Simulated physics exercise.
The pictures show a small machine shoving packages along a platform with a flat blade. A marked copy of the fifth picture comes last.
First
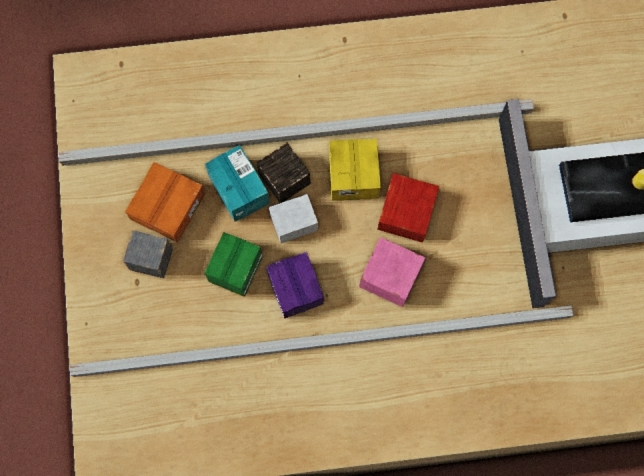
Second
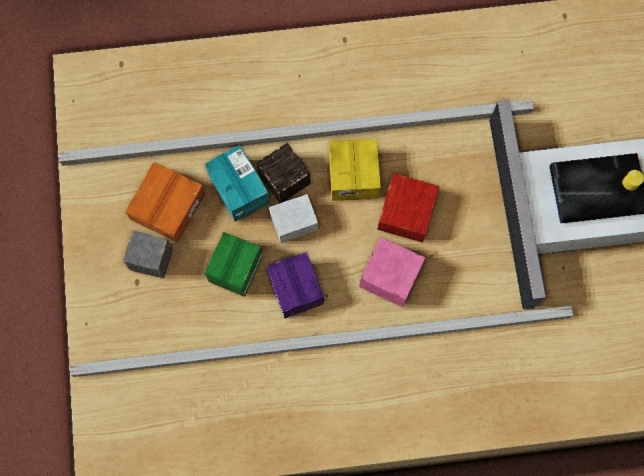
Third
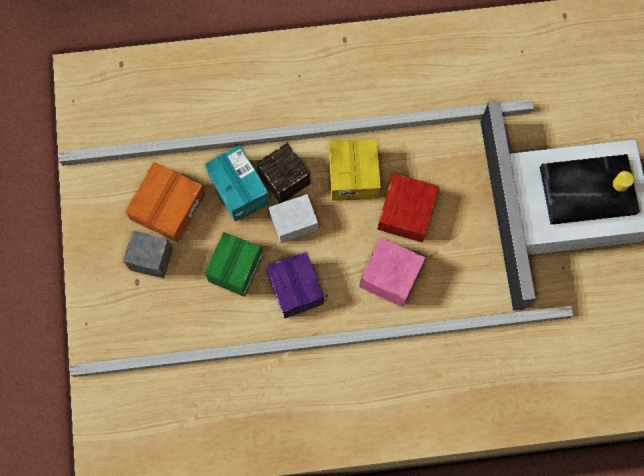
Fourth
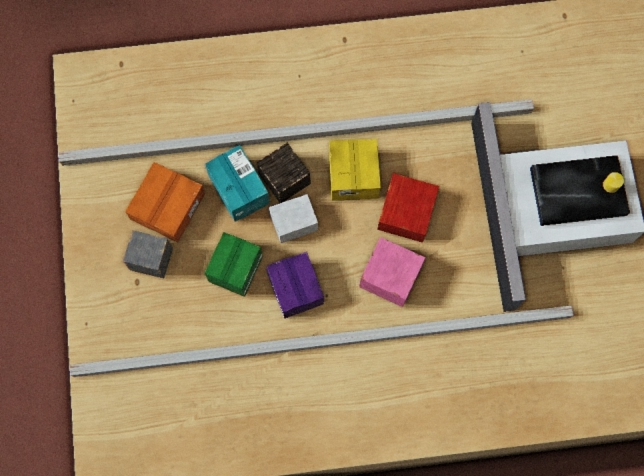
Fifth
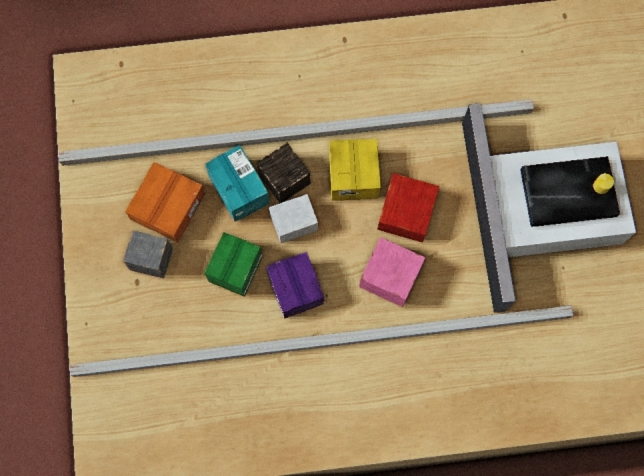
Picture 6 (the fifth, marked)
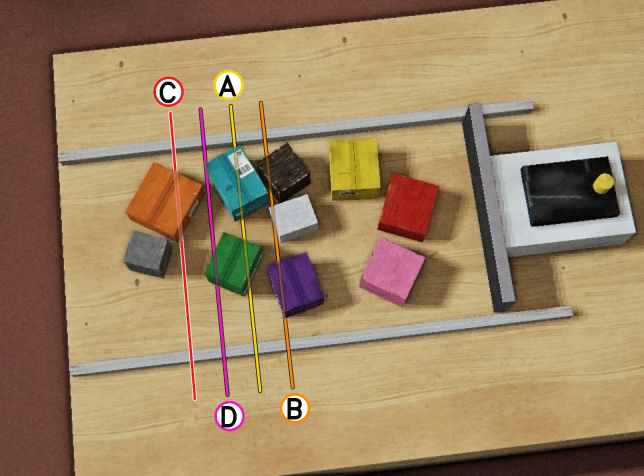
In this clip, a small machine with a flat blade moves slowly left between two rails on a wooden platform, closing some of the gap to a scattered group of colourful packages, which stay still and untouched.
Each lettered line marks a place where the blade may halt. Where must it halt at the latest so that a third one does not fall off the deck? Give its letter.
Stop at C.
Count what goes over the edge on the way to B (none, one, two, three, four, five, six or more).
The count is none.
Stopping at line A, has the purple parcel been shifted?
By then, yes.
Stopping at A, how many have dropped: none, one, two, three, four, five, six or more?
The count is none.
On the marked copy, A at (245, 243); B at (276, 239); C at (182, 250); D at (214, 247).
Following C. Soon after the start, robot (453, 204); black crate (275, 162); pink crate (356, 291).
Later, robot (341, 217); grey crate (115, 275); orange parcel (112, 218).
In the end, robot (254, 227); grey crate over the edge; orange parcel over the edge; two fallen.
As for the rest, A is within the limit but short; B is within the limit but short; D is within the limit but short.
